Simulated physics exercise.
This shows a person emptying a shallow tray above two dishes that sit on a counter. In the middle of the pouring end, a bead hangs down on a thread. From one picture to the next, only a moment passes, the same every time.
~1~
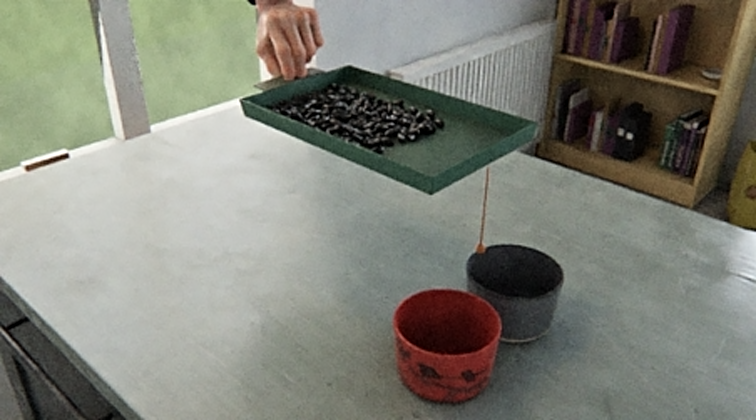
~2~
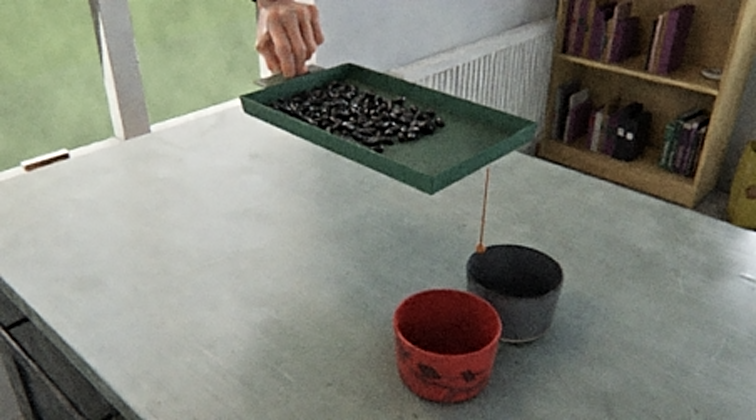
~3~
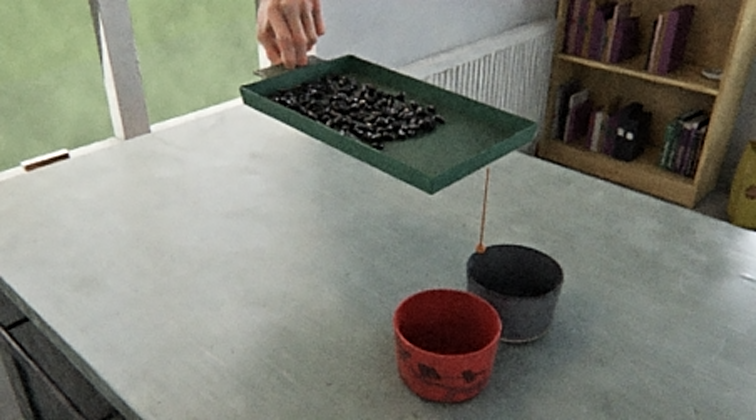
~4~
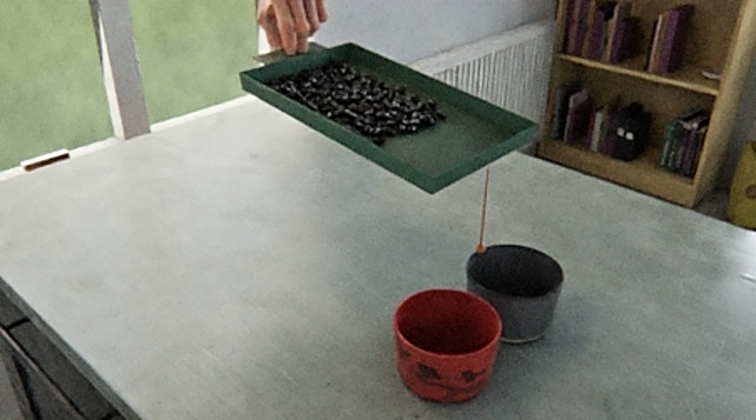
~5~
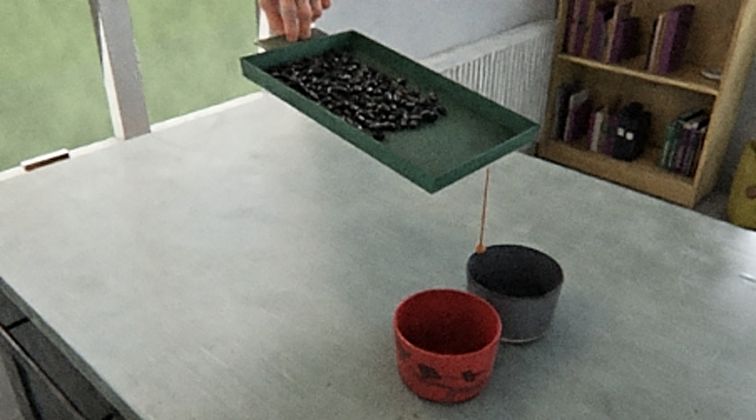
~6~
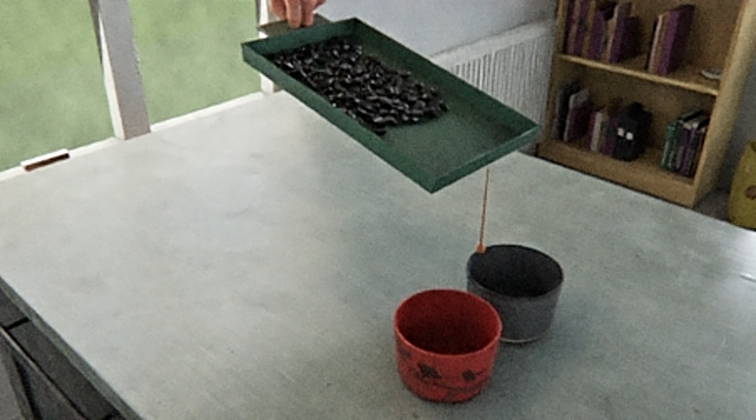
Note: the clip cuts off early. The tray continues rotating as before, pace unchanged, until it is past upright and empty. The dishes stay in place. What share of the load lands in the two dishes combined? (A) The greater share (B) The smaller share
The greater share.
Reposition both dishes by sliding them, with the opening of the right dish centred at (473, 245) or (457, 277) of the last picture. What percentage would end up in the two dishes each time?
Roughly 0 % and 10 %.
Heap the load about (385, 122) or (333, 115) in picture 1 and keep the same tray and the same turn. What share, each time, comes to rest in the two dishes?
Shares in turn: 60 % and 60 %.
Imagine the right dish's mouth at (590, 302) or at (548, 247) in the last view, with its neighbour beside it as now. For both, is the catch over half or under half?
For the two places in order: A minority share, a majority share.
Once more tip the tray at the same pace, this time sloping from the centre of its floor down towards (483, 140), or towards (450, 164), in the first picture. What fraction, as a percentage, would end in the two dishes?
About 30 % and 80 %.
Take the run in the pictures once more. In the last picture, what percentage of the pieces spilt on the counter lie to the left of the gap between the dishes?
Share to the left: Near 10 per cent.
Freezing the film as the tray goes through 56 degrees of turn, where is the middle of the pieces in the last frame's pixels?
Somewhere around pixel (481, 134) in the last picture.
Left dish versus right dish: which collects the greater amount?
Winner, as observed: The right-positioned one.
Shortly afterwards, tray tipped steeply; all but a few on the tray; only a few in the right dish; only a few in the air.
Next, tray tipped right over; the bulk on the tray; only a few in the left dish; a little in the right dish; a little outside both; only a few in the air.
Some moments later, tray tipped past a quarter turn; a little in the left dish; near two thirds in the right dish; near a quarter outside both.
In the end, tray tipped past a quarter turn; a little in the left dish; near two thirds in the right dish; near a quarter outside both.
